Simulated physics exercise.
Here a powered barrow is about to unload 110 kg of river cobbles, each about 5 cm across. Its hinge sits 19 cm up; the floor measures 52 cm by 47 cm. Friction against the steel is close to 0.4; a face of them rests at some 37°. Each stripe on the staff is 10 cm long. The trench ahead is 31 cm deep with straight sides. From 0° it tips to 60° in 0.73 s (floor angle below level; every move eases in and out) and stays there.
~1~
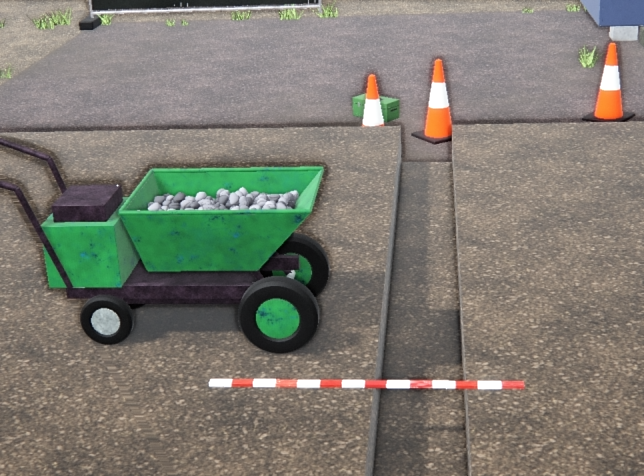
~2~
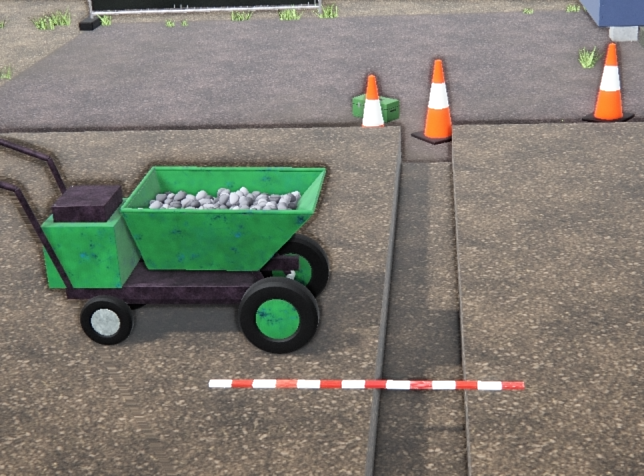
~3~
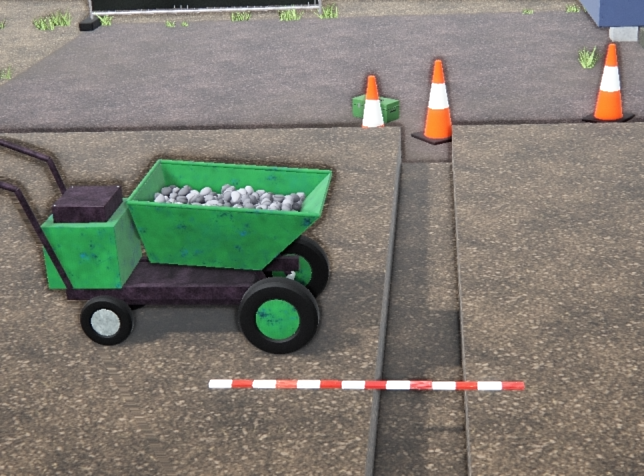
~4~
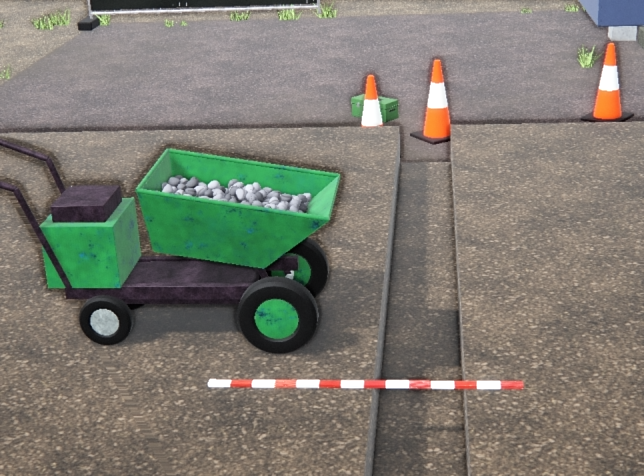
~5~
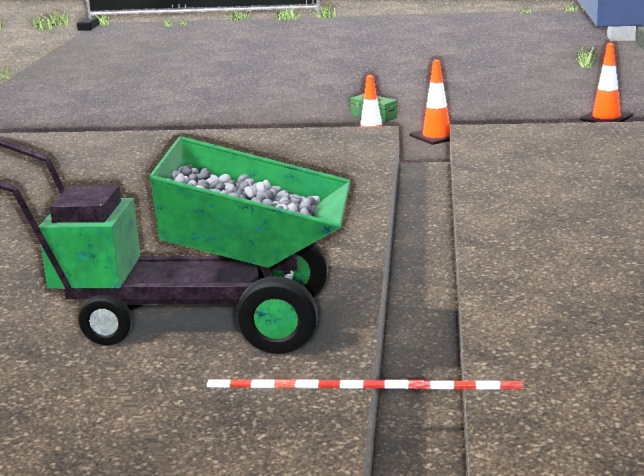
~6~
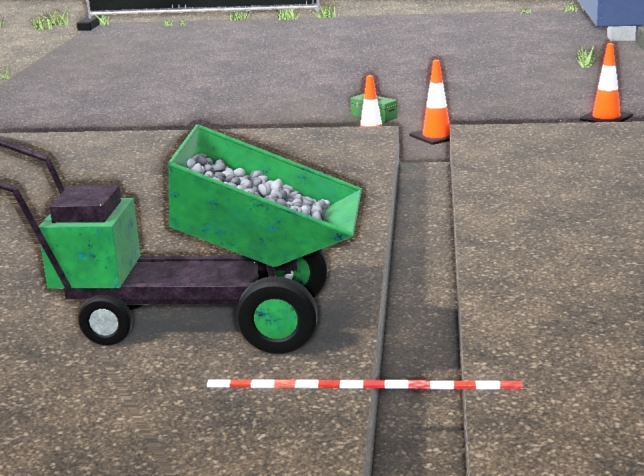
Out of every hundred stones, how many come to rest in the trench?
Roughly 67 per cent ends in the trench.
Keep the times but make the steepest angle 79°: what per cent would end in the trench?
It would be near 80 per cent.
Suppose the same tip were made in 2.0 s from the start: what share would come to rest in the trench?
In that case some 85 per cent.
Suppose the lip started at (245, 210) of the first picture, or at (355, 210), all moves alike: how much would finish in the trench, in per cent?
Near 65 per cent from the first place, 30 from the second.
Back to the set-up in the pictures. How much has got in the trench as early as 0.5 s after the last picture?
Some 10 per cent.
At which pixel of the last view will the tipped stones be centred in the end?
Their middle is at about (438, 368).
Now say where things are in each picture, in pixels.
The tray is at 0°, its lip at (310, 211); the top of the load is at (205, 199), in the first frame.
The tray is at 1°, its lip at (313, 213); the top of the load is at (205, 198), in the second frame.
Lip at (320, 216), floor tilted 5°, highest stones at (202, 194), in the third frame.
Lip at (329, 219), floor tilted 10°, highest stones at (189, 187), in the fourth frame.
Lip at (340, 226), floor tilted 16°, highest stones at (194, 175), in the fifth frame.
Lip at (353, 235), floor tilted 23°, highest stones at (205, 165), in the sixth frame.
Then, 0.2 s after the last picture the floor is at 51°, 100 % in the tray; the foremost stones are at (365, 251).
Then, 0.5 s after the last picture the floor is at 60°, 89 % in the tray, 11 % in the trench; the foremost stones are at (445, 296).
Then, 0.9 s after the last picture the floor is at 60°, 45 % in the tray, 34 % in the trench, 22 % past the trench; the foremost stones are at (570, 330).
Then, 2.8 s after the last picture the floor is at 60°, 10 % in the tray, 67 % in the trench, 24 % past the trench; the foremost stones are past the picture's edge.
